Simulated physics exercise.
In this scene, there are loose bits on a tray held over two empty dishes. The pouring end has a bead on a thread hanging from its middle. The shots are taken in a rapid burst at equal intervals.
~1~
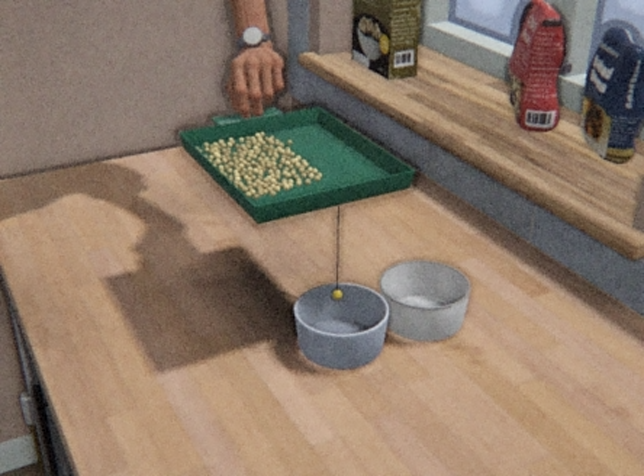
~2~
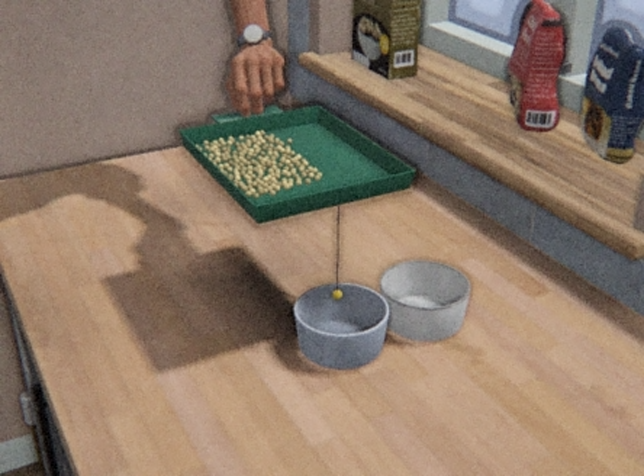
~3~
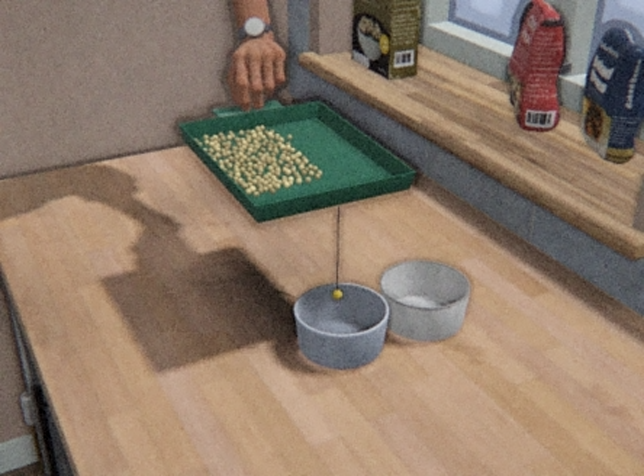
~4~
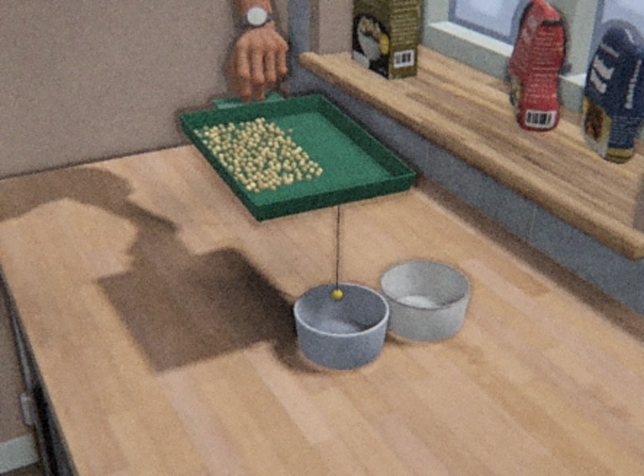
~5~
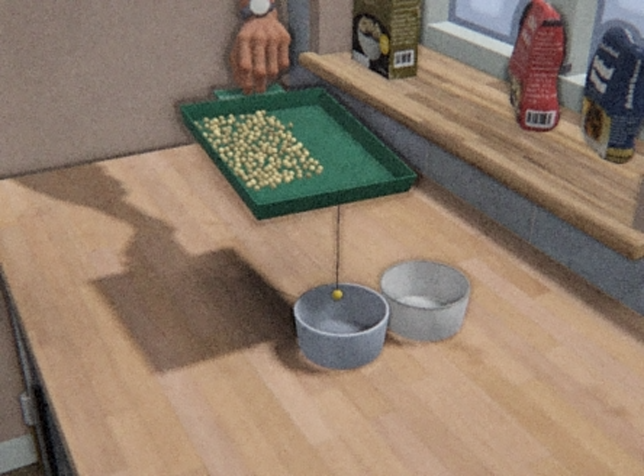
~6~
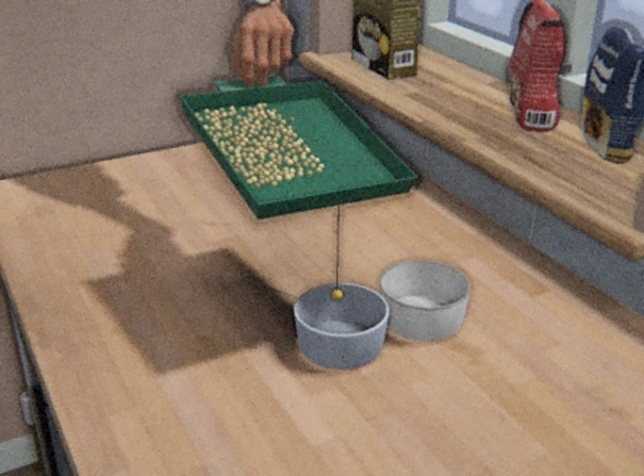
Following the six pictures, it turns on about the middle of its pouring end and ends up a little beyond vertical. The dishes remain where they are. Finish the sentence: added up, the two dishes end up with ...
... over half of it.
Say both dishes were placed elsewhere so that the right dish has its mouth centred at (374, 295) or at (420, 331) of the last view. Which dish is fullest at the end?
The first time it's the right member, the second time the right member.
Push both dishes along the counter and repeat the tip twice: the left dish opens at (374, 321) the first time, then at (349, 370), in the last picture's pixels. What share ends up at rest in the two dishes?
Close to 70 in a hundred, then close to 0 in a hundred.
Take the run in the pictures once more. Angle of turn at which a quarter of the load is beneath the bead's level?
Roughly 105 degrees from level.
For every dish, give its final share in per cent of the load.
The left dish holds 20 % and the right dish holds 50 %.
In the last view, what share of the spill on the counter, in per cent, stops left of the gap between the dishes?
I'd say some 10 in a hundred.
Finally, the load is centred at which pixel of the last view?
Resting centre, last frame: Roughly (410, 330).
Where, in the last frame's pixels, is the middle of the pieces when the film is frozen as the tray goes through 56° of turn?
Look close to (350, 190) in the last picture.
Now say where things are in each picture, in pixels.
Corners of the pouring end (257, 204) and (410, 170), level; middle of the load (253, 163), soya beans; left dish (365, 348); right dish (449, 320); bead on its thread (337, 295), in the first picture.
Corners of the pouring end (258, 204) and (410, 170), level; middle of the load (253, 162), in the second picture.
Corners of the pouring end (258, 204) and (411, 171), tipped barely, lowest at the right corner; middle of the load (253, 158), in the third picture.
Corners of the pouring end (259, 203) and (412, 173), tipped a little, lowest at the right corner; middle of the load (253, 153), in the fourth picture.
Corners of the pouring end (260, 202) and (412, 174), tipped a little, lowest at the right corner; middle of the load (254, 147), in the fifth picture.
Corners of the pouring end (260, 202) and (413, 176), tipped a little, lowest at the right corner; middle of the load (254, 142); left dish (365, 348); right dish (449, 320), in the sixth picture.
Just after the last frame, tray tipped steeply; every one on the tray.
A moment on, tray tipped right over; almost all on the tray; just a few in the left dish; just a few in the right dish; about a tenth in the air.
Further on, tray tipped past a quarter turn; roughly a quarter in the left dish; roughly half in the right dish; roughly a quarter outside both.
When it is over, tray tipped past a quarter turn; roughly a quarter in the left dish; roughly half in the right dish; roughly a quarter outside both.
